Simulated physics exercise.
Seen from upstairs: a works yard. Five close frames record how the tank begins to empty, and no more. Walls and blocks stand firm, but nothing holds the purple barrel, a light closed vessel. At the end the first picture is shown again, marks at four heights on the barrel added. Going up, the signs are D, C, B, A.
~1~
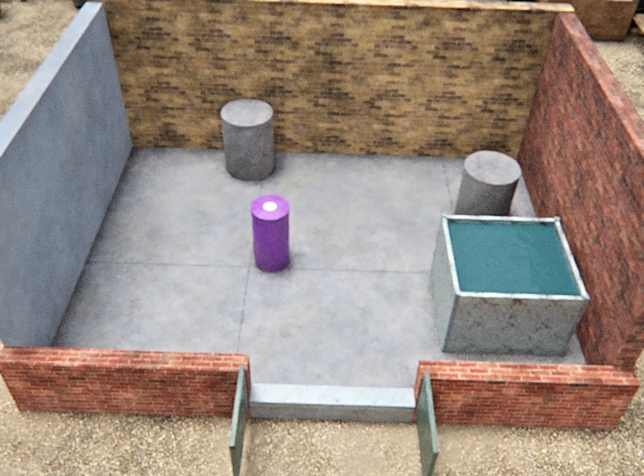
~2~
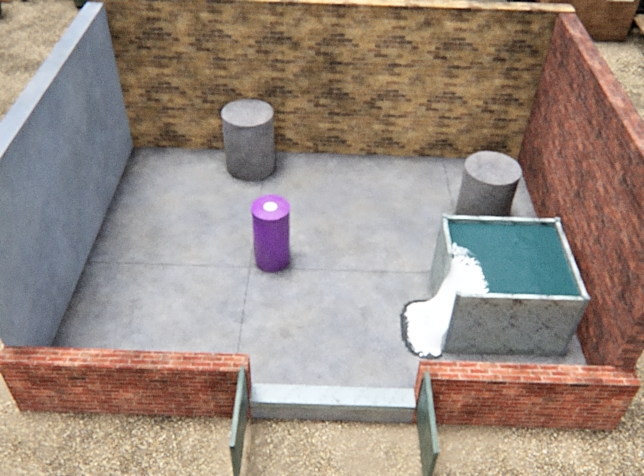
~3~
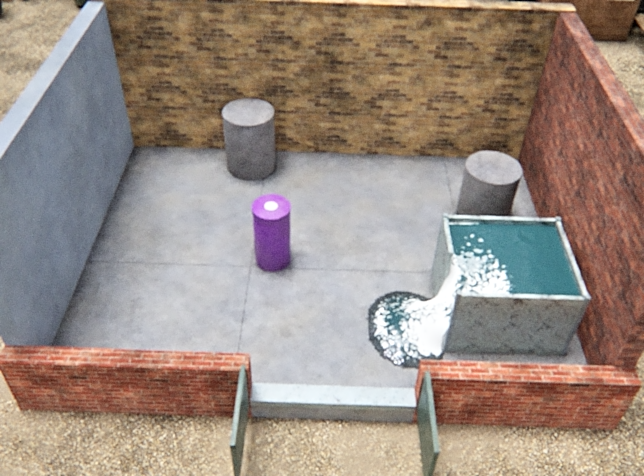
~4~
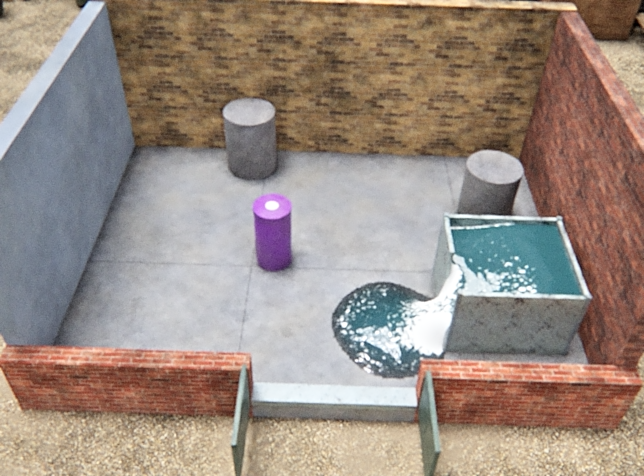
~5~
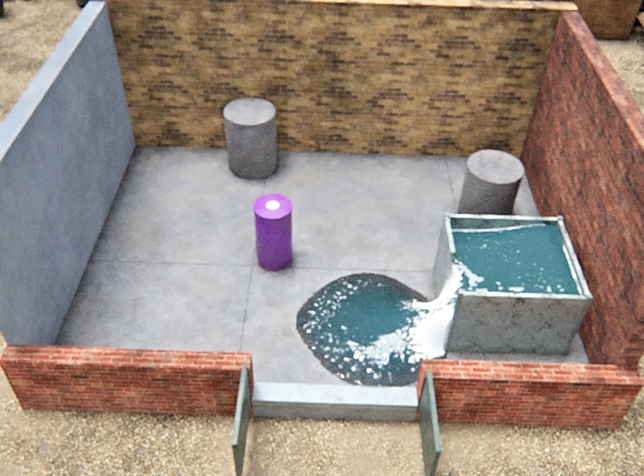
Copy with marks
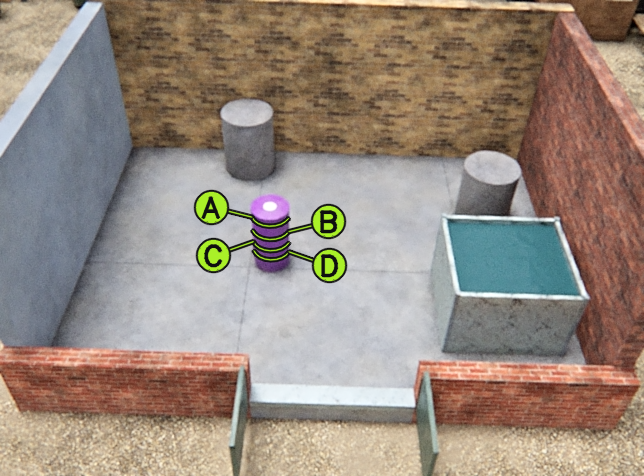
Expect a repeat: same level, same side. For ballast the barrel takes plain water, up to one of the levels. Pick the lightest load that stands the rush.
Use line D.
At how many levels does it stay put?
All four.
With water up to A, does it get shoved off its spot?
No, not at all.
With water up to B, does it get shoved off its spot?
No, that is safe.
On the marked copy, A at (269, 226); B at (269, 239); C at (270, 250); D at (270, 259); from the bottom up D, C, B, A.
For line A, it does not move.
For line B, it does not move.
For line C, it does not move.
For line D, it does not move.
